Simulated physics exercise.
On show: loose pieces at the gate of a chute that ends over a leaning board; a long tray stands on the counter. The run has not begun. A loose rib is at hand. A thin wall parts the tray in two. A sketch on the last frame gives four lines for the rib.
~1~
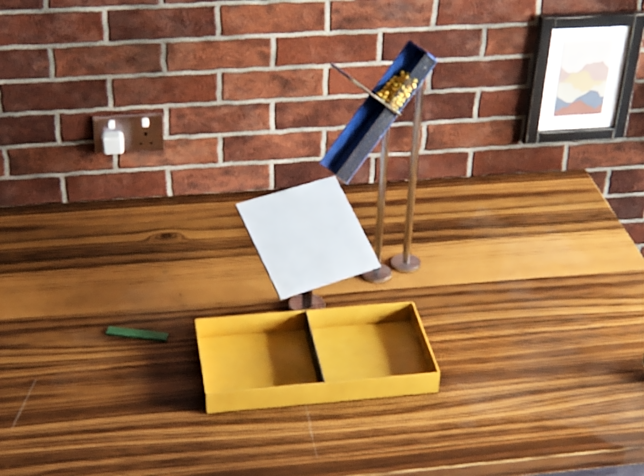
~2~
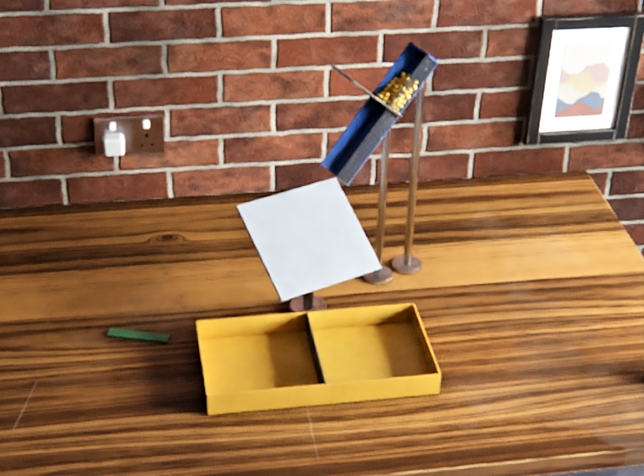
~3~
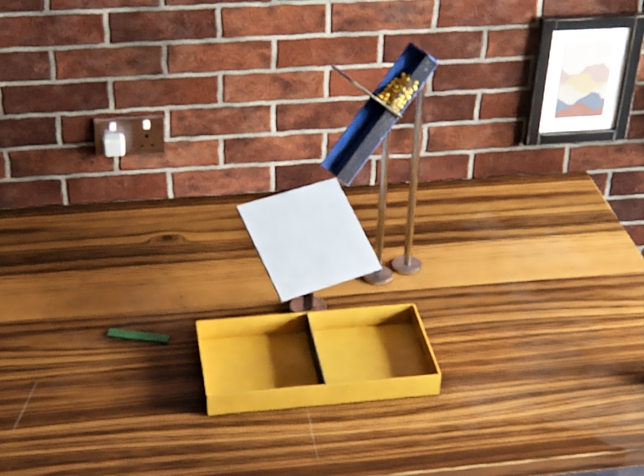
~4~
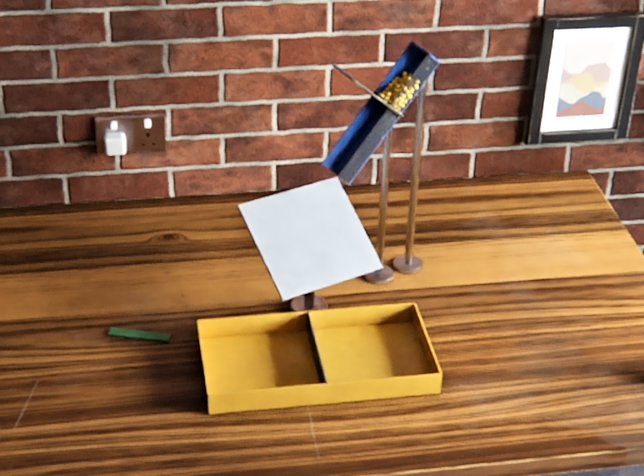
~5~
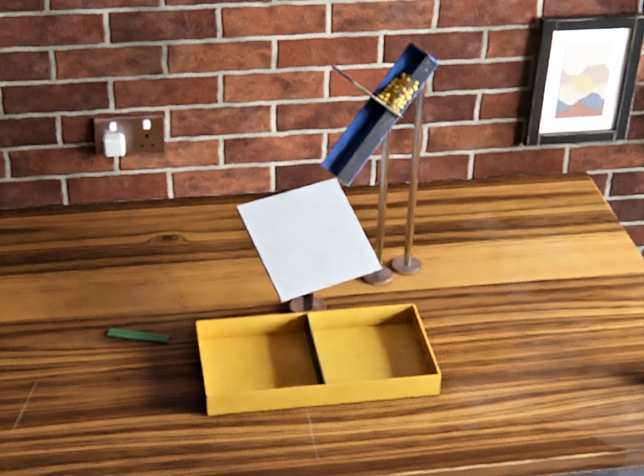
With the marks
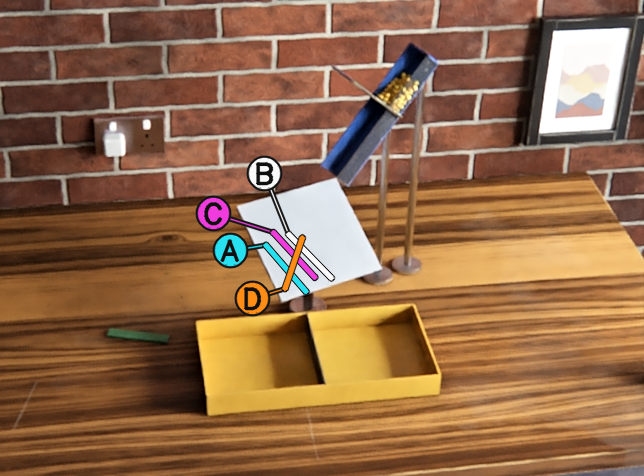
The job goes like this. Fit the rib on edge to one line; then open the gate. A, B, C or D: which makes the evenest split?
Use line D.
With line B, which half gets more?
The right half.
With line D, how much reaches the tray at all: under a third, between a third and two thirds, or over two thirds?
Line D gives over two thirds.
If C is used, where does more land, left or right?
The right half.
On the marked copy, line A from (265, 245) to (306, 291); line B from (288, 234) to (331, 278); line C from (273, 232) to (314, 277); line D from (302, 237) to (285, 288).
Choosing A, of what is caught, a stray few in the left half, nearly all in the right.
Choosing B, of what is caught, about a quarter in the left half, most in the right.
Choosing C, of what is caught, a stray few in the left half, nearly all in the right.
Choosing D, of what is caught, about half in the left half, about half in the right.
